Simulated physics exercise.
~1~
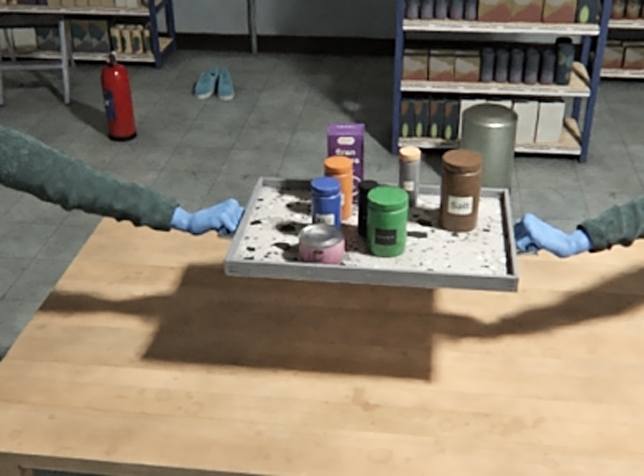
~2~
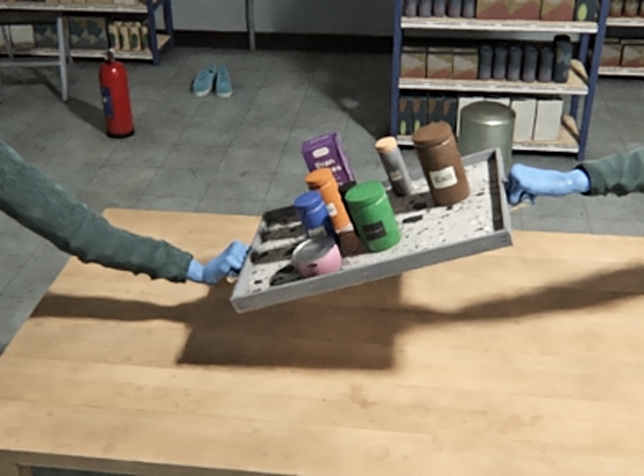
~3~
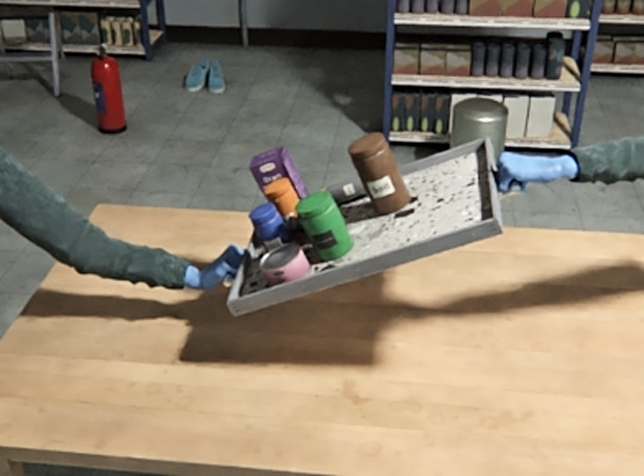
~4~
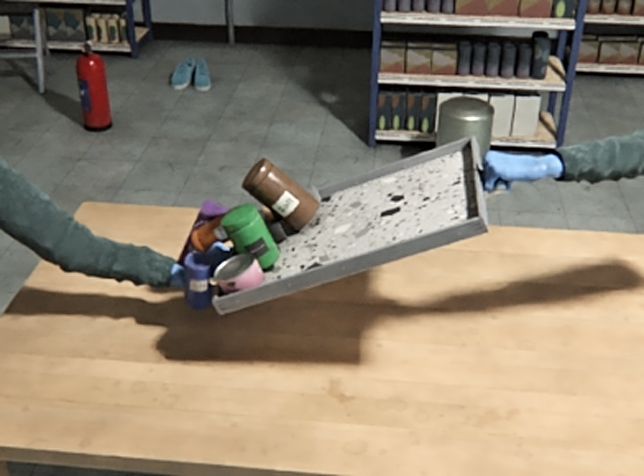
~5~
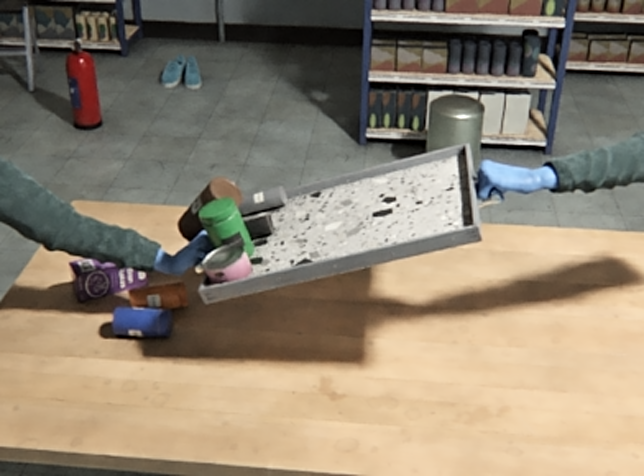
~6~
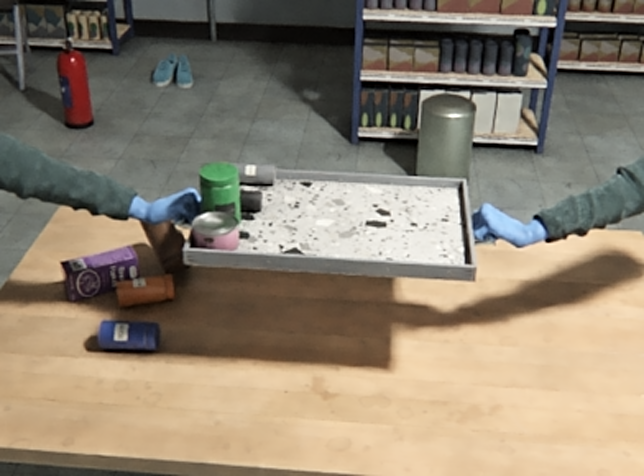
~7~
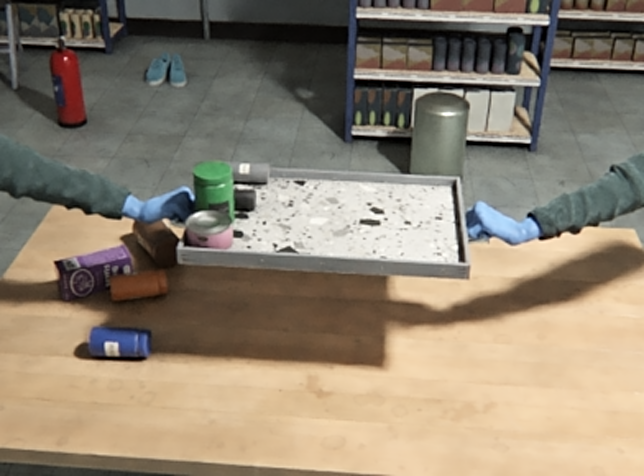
In a room with store shelves and a red fire extinguisher behind, two blue-gloved hands hold a speckled tray of jars, a pink tub and a purple carton above a wooden table. The tray tilts down to the left, and the items lean and slide toward the low edge. The purple carton, orange jar and blue jar tumble over the edge onto the table. As the hands level the tray, the brown jar drops off too. The green jar ends upright beside the shifted pink tub at the left end, with two small dark and grey containers lying near them.
